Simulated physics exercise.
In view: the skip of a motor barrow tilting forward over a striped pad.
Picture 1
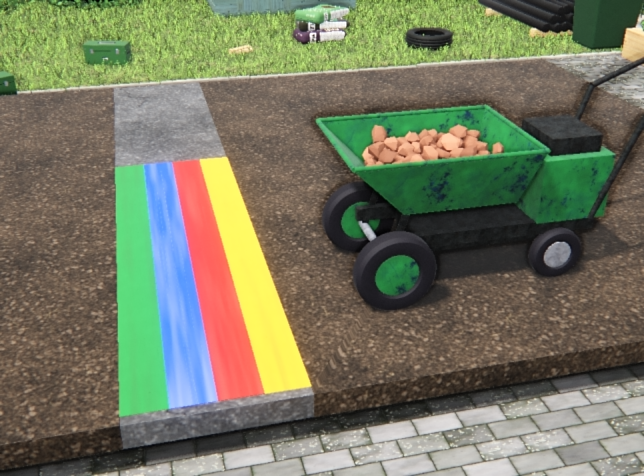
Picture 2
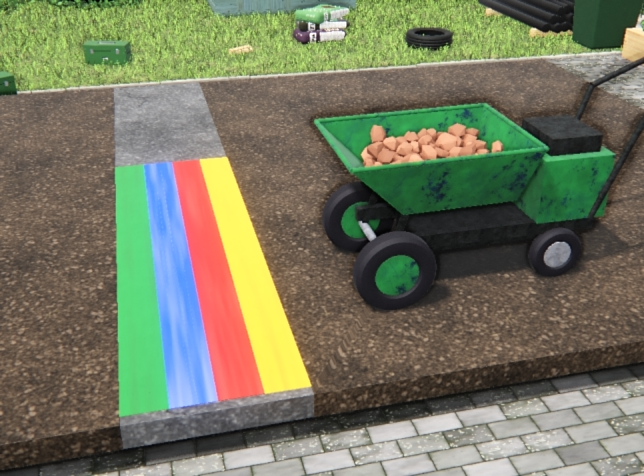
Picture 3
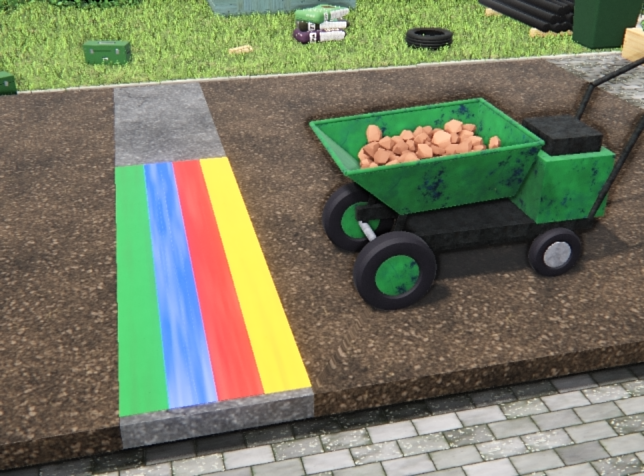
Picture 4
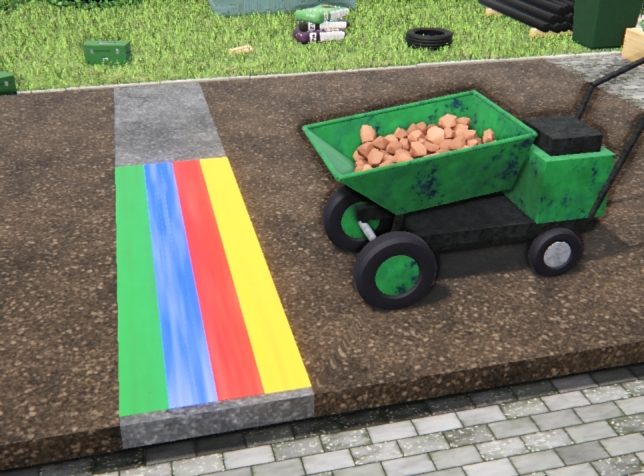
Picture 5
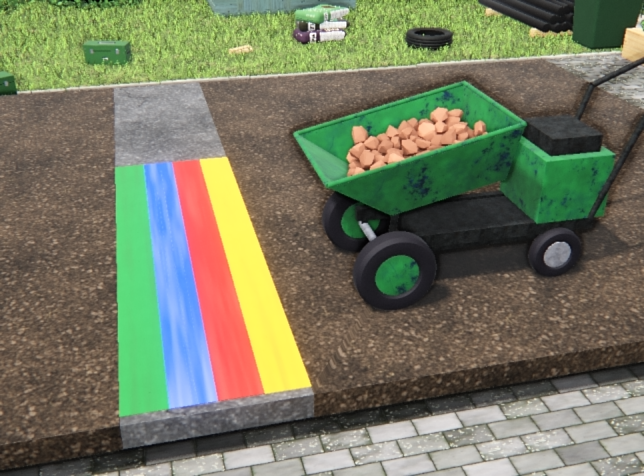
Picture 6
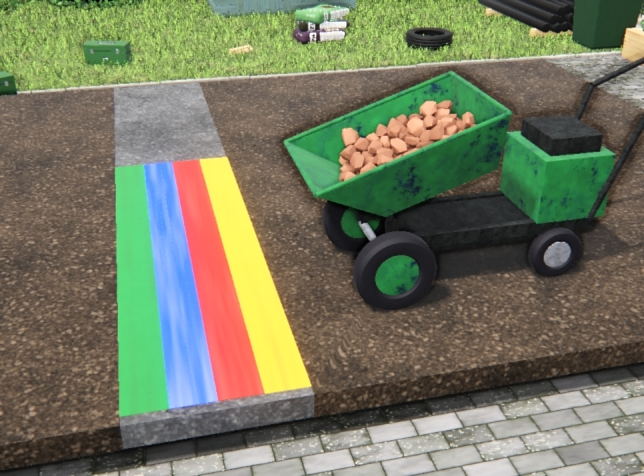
The footage shows a green motor barrow loaded with lumps of rubble beside a pad striped green, blue, red and yellow; its skip starts level, then gradually tilts forward to the left while the wheels stay still.
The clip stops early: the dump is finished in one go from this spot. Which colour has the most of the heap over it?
The red strip carries the most.
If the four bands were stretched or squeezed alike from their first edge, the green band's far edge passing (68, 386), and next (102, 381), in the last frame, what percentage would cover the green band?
The first gives 10 %, the second 10 %.
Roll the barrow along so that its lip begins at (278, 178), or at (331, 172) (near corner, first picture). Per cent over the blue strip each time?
First some 20, then 20 per cent.
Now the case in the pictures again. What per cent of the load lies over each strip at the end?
Yellow strip: 15 %, red strip: 35 %, blue strip: 15 %, green strip: 10 %.
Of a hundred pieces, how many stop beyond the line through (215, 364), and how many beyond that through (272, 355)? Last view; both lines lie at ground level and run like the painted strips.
In turn 40 and 80 in a hundred.
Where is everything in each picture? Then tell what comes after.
The first frame shows lip of the skip near (354, 170), level; top of the load near (428, 155), lumps of rubble; yellow strip near (276, 350); red strip near (232, 357); blue strip near (188, 363); green strip near (142, 370).
The second frame shows lip of the skip near (352, 171), level; top of the load near (442, 154).
The third frame shows lip of the skip near (347, 174), tipped barely; top of the load near (454, 150).
The fourth frame shows lip of the skip near (339, 179), tipped a little; top of the load near (448, 146).
The fifth frame shows lip of the skip near (328, 186), tipped a little; top of the load near (453, 144).
The sixth frame shows lip of the skip near (317, 195), tipped clearly; top of the load near (443, 138); yellow strip near (276, 350); red strip near (232, 357); blue strip near (188, 363); green strip near (142, 370).
Shortly afterwards, skip tipped steeply; the whole lot in the skip.
Next, skip tipped right over; near two thirds in the skip; a little over the yellow strip; near a quarter over the red strip; only a few over the blue strip.
Some moments later, skip tipped right over; near a quarter in the skip; a little over the yellow strip; near a third over the red strip; near a quarter over the blue strip; a little over the green strip; a little off the paint.
In the end, skip tipped right over; a little in the skip; a little over the yellow strip; near a third over the red strip; near a quarter over the blue strip; a little over the green strip; a little off the paint.
